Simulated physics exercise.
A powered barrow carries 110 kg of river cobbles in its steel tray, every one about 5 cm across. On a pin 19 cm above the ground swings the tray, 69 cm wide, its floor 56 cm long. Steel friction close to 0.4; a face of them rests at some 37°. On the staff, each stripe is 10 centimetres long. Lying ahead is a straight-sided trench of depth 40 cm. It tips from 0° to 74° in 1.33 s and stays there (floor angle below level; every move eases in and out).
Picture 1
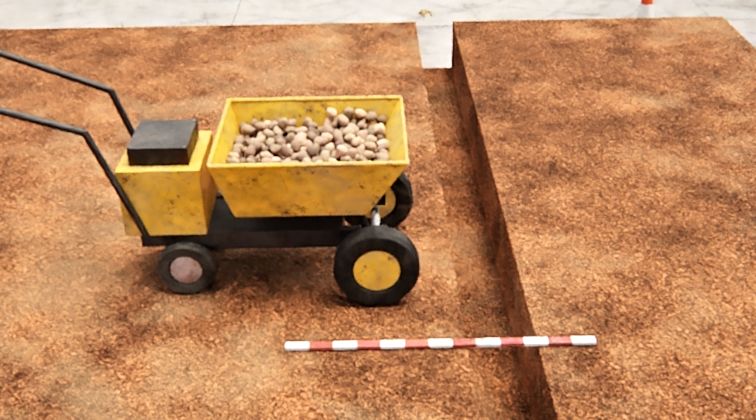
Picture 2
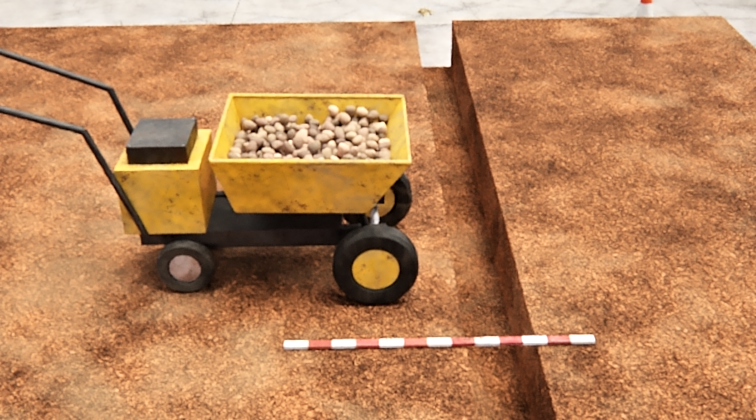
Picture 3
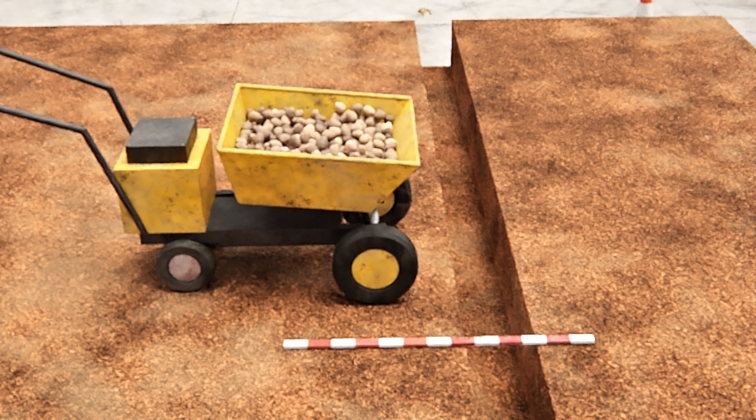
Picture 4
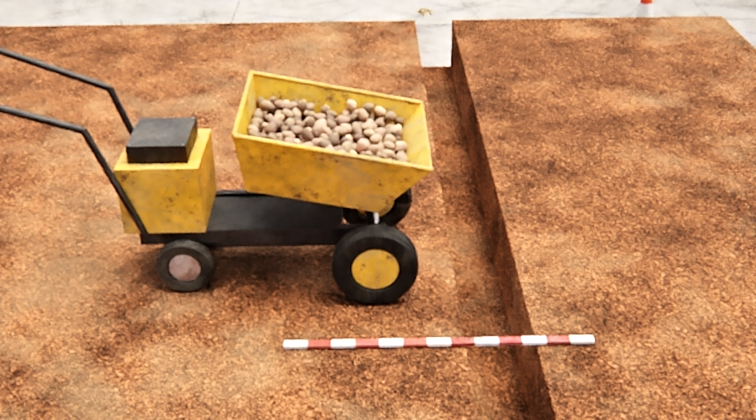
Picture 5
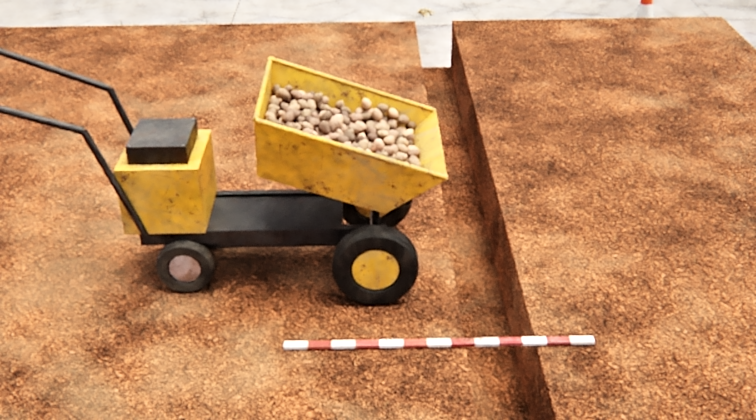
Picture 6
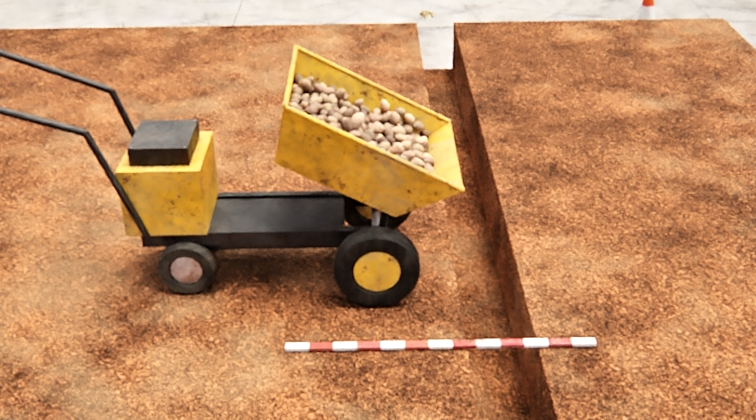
On reddish-brown ground beside a straight-sided trench, a yellow powered barrow slowly tilting its tray of river cobbles toward the right.
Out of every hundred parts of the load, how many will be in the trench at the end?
Close to 48 in every hundred.
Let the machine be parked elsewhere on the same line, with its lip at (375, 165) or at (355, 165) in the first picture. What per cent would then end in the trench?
I'd expect close to 85 per cent at the first and 95 per cent at the second.
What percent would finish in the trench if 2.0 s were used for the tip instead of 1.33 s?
That works out at about 55 in a hundred.
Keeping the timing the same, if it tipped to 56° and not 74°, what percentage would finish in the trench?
Roughly 15% would end there.
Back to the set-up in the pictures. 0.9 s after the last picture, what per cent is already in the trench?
About 10%.
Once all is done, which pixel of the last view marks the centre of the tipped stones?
Near (526, 260).
Then, 0.4 s after the last picture the floor is at 63°, 100 % in the tray; the foremost stones are at (494, 211).
Then, 0.9 s after the last picture the floor is at 74°, 59 % in the tray, 10 % in the trench, 31 % past the trench; the foremost stones are at (589, 255).
Then, 1.2 s after the last picture the floor is at 74°, 27 % in the tray, 21 % in the trench, 52 % past the trench; the foremost stones are at (682, 252).
Then, 3.2 s after the last picture the floor is at 74°, 0 % in the tray, 48 % in the trench, 52 % past the trench; the foremost stones are at (751, 254).
